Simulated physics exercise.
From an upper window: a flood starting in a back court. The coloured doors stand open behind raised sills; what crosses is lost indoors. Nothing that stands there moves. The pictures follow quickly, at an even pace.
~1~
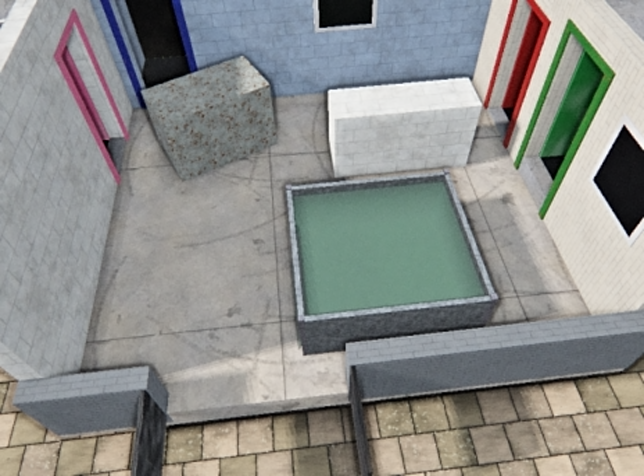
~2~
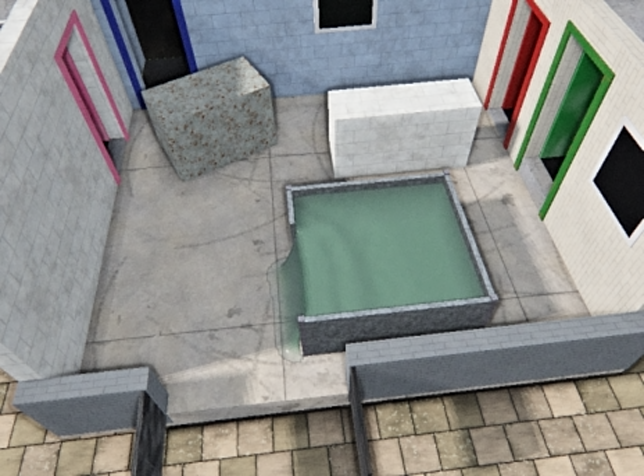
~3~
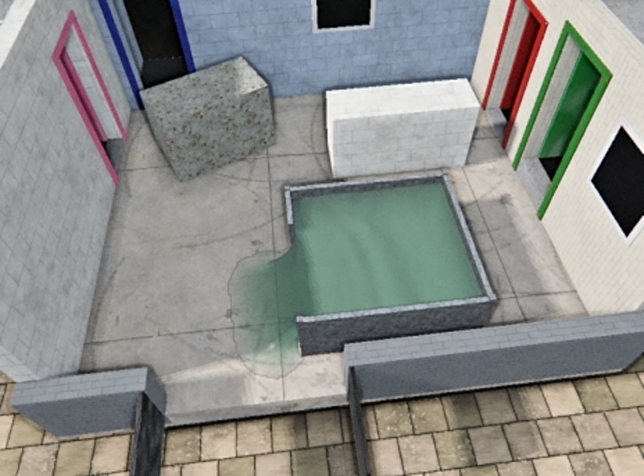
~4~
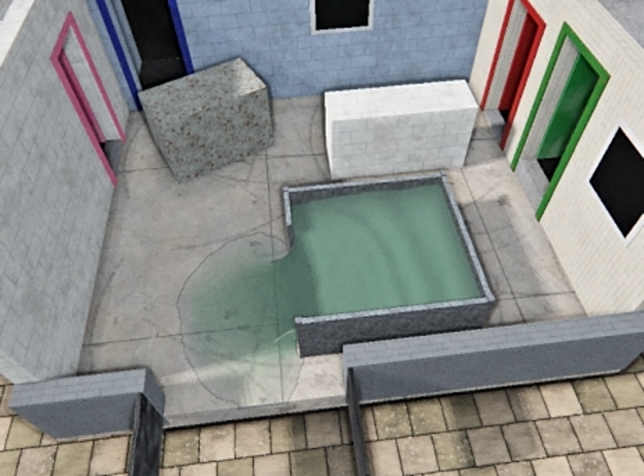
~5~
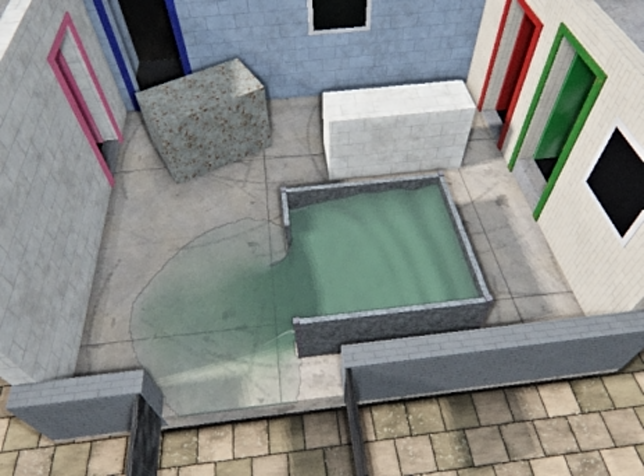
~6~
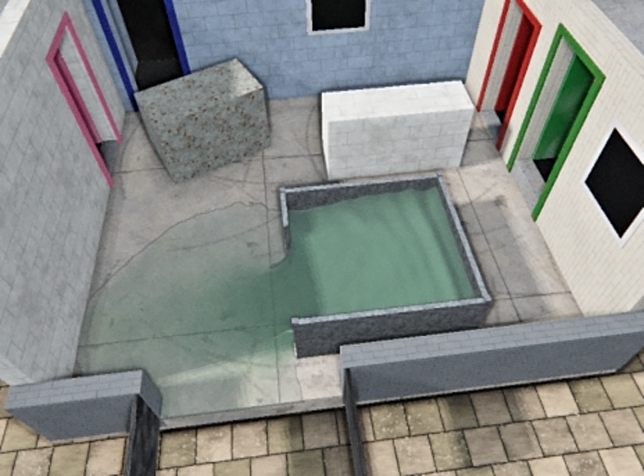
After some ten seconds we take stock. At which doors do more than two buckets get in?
One by one: The green door stays under that; the red door takes more than that; the blue door takes more than that; the pink door takes more than that.
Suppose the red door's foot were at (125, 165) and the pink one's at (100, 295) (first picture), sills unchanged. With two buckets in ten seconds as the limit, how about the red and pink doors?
In short: Red lets more in, pink floods.
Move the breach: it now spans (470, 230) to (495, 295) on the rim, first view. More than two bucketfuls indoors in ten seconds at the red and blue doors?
In short: Red takes more, blue keeps below it.
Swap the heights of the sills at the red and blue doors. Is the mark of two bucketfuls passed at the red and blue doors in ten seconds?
In short: The red one is under; the blue one lets more in.
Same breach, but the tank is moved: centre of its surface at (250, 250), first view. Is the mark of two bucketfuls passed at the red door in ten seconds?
In short: The red one passes that mark.
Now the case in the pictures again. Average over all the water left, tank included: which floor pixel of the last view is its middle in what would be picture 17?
Roughly at (254, 290).
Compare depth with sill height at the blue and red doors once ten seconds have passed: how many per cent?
Near 70 and 270 in a hundred.
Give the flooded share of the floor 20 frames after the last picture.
Some 45 per cent.
A moment on, water covers 25 % of the floor; the green door not reached, the red door not reached, the blue door not reached, the pink door not reached.
Next, water covers 30 % of the floor; the green door not reached, the red door not reached, the blue door not reached, the pink door wet at the sill, nothing in.
Then, water covers 45 % of the floor; the green door not reached, the red door not reached, the blue door under two buckets in, the pink door under two buckets in.
Later, water covers 70 % of the floor; the green door not reached, the red door not reached, the blue door over two buckets in, the pink door over two buckets in.
In the end, water covers 95 % of the floor; the green door wet at the sill, nothing in, the red door over two buckets in, the blue door over two buckets in, the pink door over two buckets in.
